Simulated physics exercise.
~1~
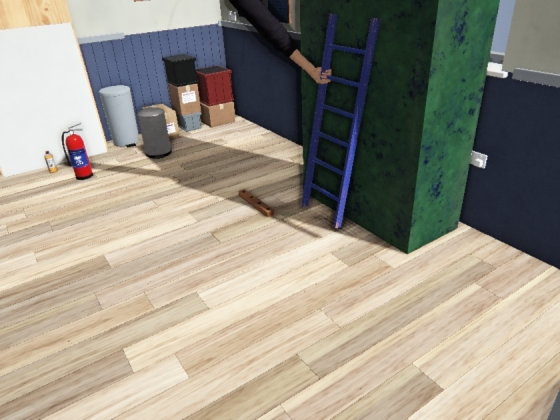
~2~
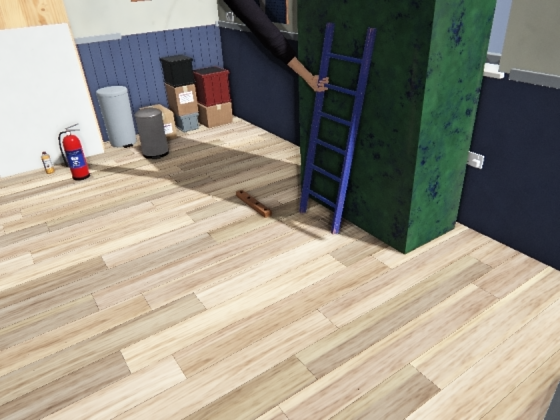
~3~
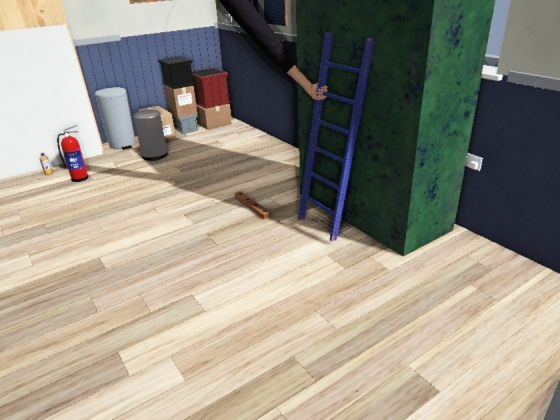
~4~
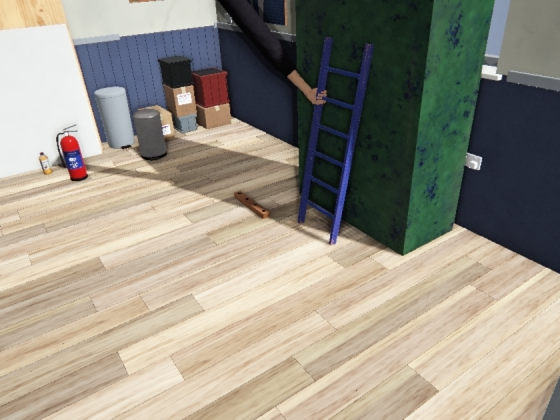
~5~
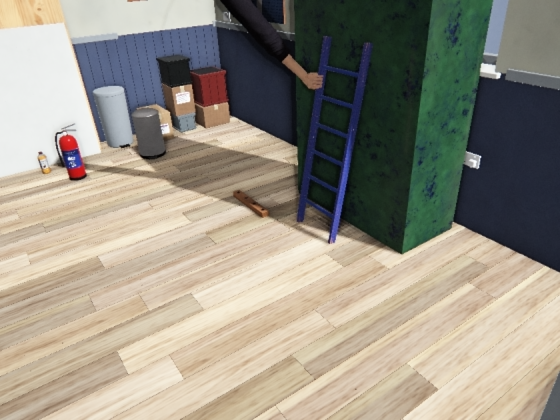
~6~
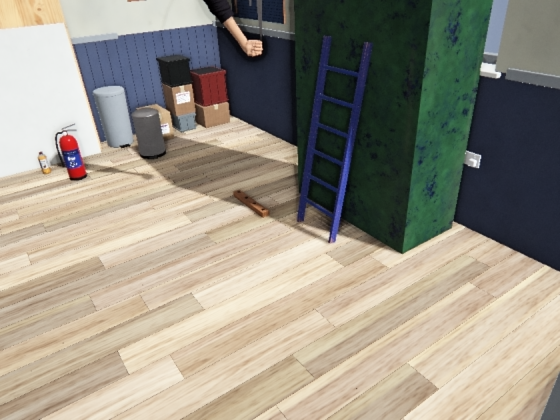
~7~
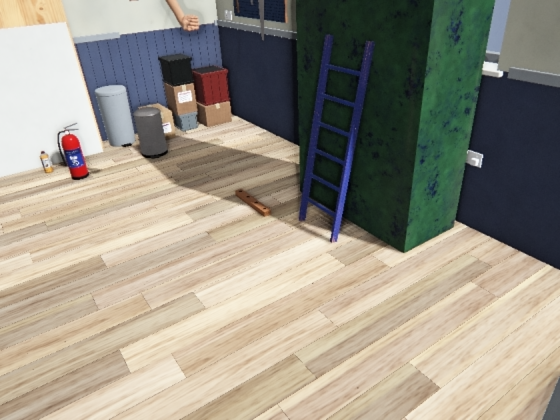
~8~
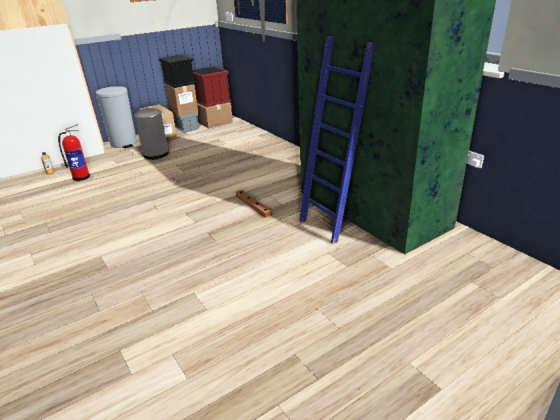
Hand lowering a blue ladder slightly against a green cupboard, then letting go and withdrawing from view, leaving the ladder leaning.
